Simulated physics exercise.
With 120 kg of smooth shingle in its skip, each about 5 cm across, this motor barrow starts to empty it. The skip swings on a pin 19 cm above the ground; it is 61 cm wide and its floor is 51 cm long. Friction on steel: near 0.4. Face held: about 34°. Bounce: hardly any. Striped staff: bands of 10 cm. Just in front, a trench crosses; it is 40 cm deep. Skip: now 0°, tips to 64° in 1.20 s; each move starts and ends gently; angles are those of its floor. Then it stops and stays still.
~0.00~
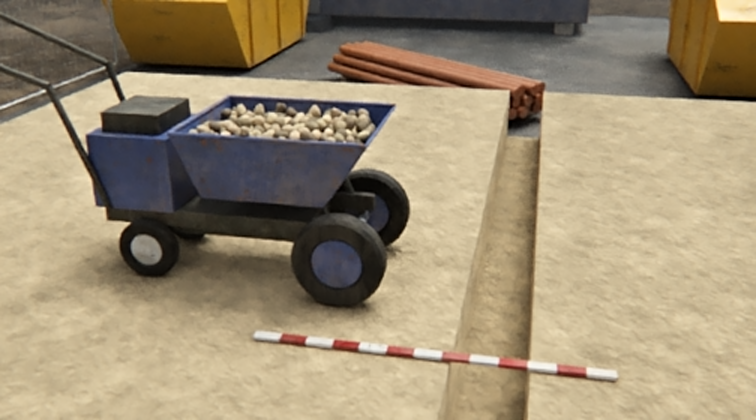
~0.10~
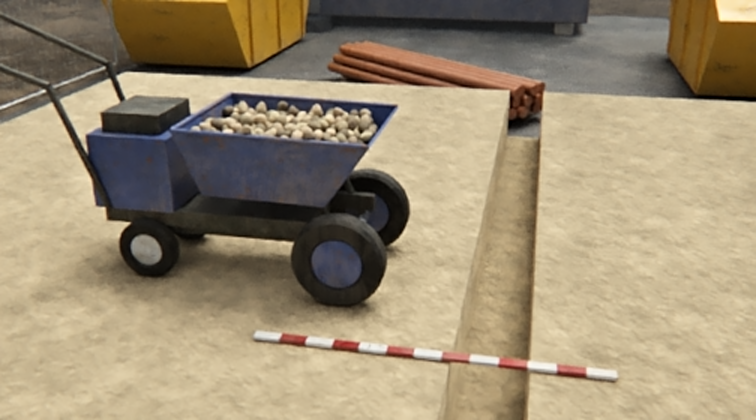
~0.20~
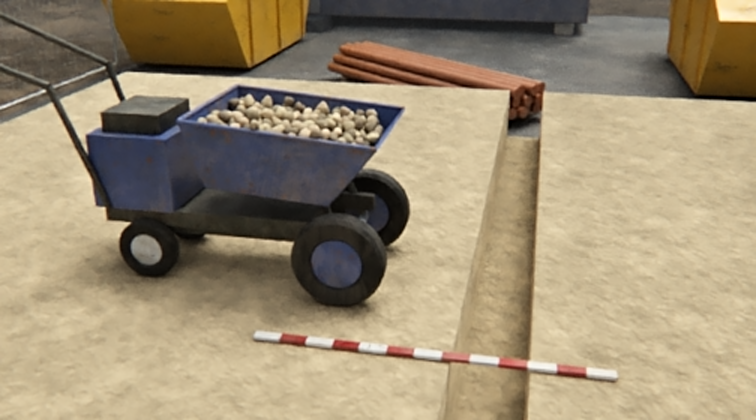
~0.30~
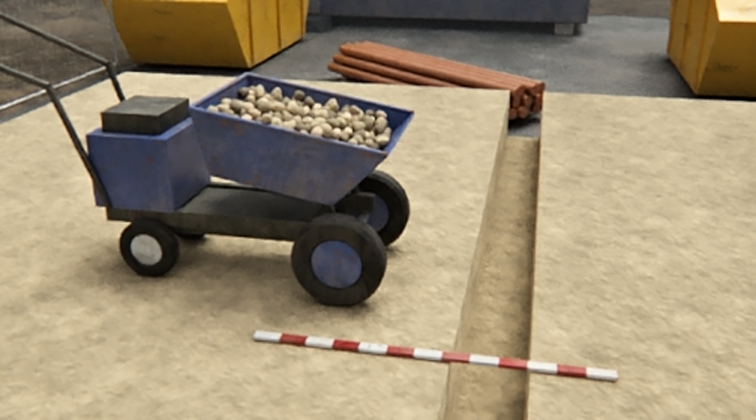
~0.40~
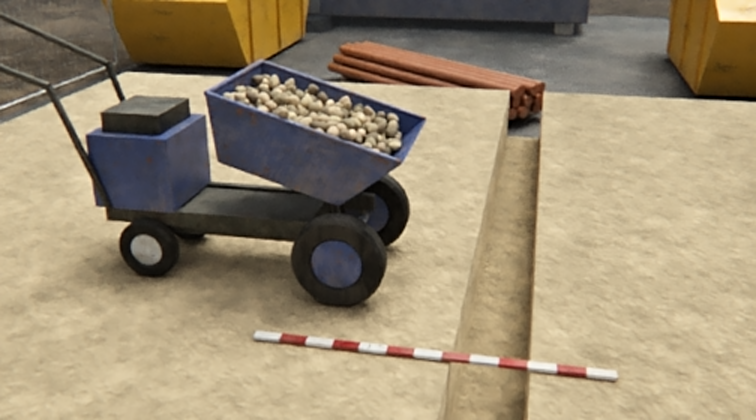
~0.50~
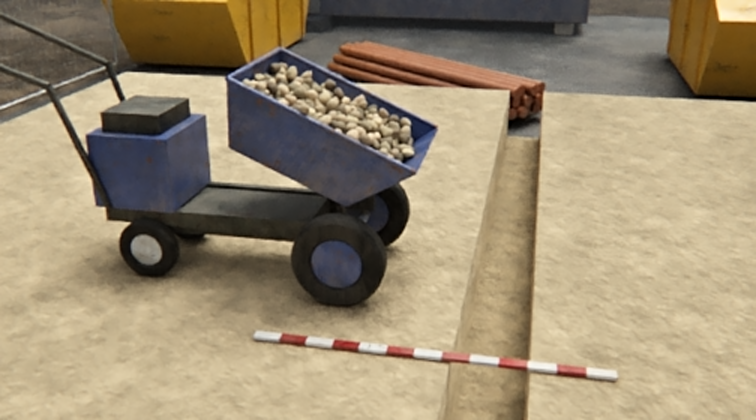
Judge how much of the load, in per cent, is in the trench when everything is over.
I judge it at about 75 per cent.
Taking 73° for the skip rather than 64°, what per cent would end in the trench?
About 70 per cent would end up in the trench.
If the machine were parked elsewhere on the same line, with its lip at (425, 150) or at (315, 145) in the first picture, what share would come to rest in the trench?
About 30 per cent first, then about 70 per cent.
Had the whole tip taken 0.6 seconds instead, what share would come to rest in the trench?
Roughly 50 per cent would.
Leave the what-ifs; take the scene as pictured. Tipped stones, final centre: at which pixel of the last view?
Middle at around (504, 348), I'd say.
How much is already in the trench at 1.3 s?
About 25 per cent by then.
After 0.9 s the floor is at 54°; 100 % in the skip; the foremost stones are at (465, 191).
After 1.3 s the floor is at 64°; 68 % in the skip, 27 % in the trench, 5 % past the trench; the foremost stones are at (575, 299).
After 1.6 s the floor is at 64°; 38 % in the skip, 43 % in the trench, 19 % past the trench; the foremost stones are at (668, 308).
After 3.6 s the floor is at 64°; 5 % in the skip, 75 % in the trench, 20 % past the trench; the foremost stones are at (725, 325).
